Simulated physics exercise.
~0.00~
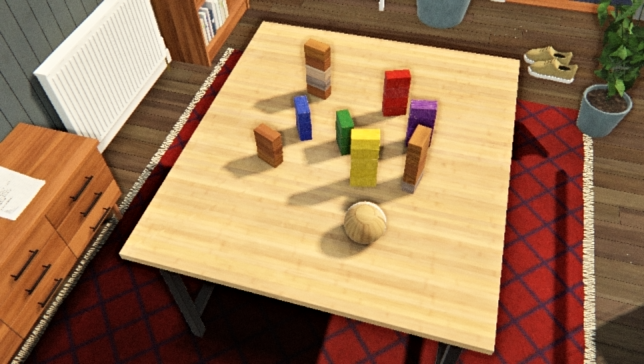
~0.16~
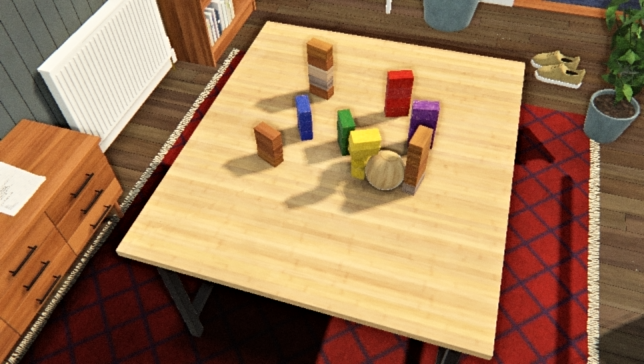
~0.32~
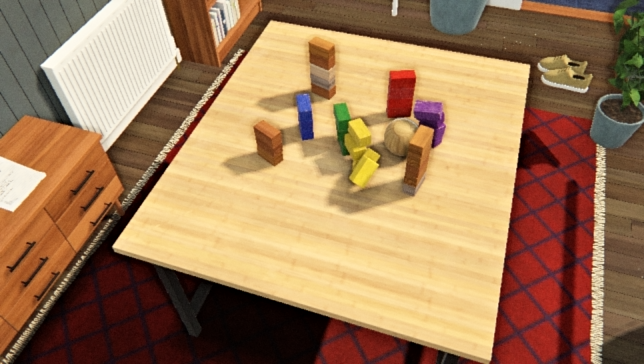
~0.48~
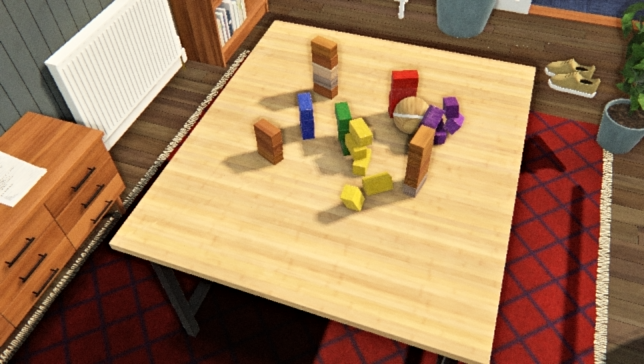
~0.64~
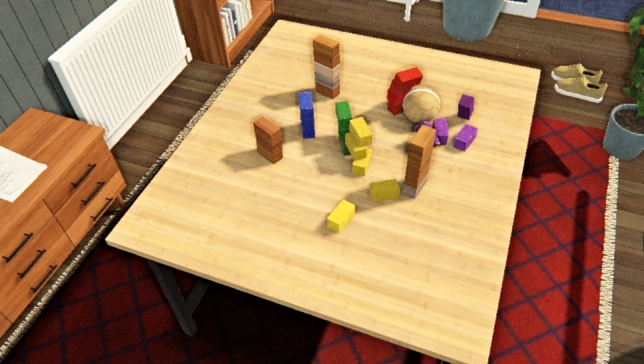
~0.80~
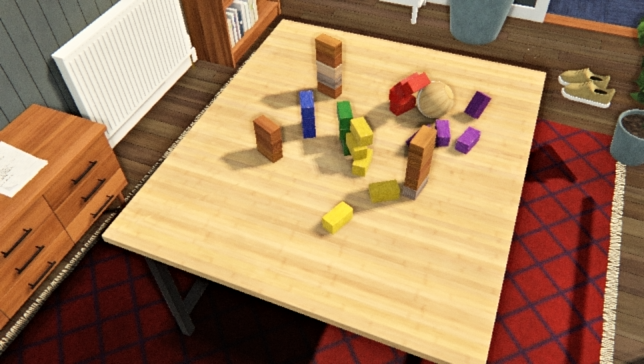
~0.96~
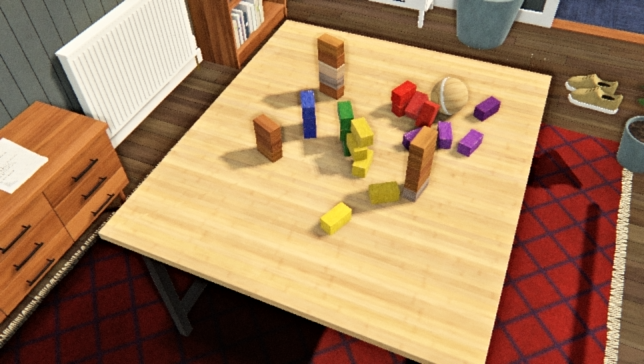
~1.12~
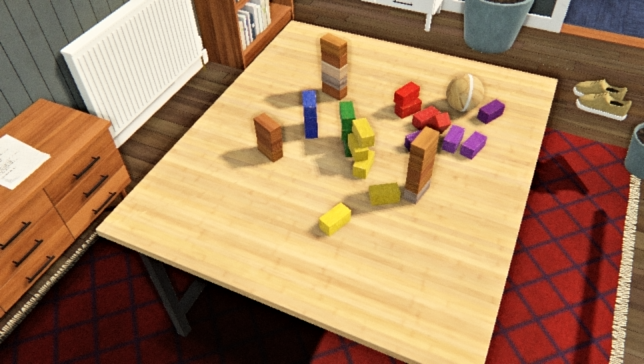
The clip opens on a wooden table scattered with small piles of toy blocks, a wooden ball close in front of the yellow pile. The ball rolls away from the viewer into the yellow tower's right side, and its upper blocks tip and tumble toward the near side. It carries on into the purple pile, which breaks apart and scatters, then pushes against the red tower, whose upper blocks topple over. The ball moves on toward the far right, still on the table, leaving yellow, red and purple blocks strewn about while the blue, green and brown piles stand.
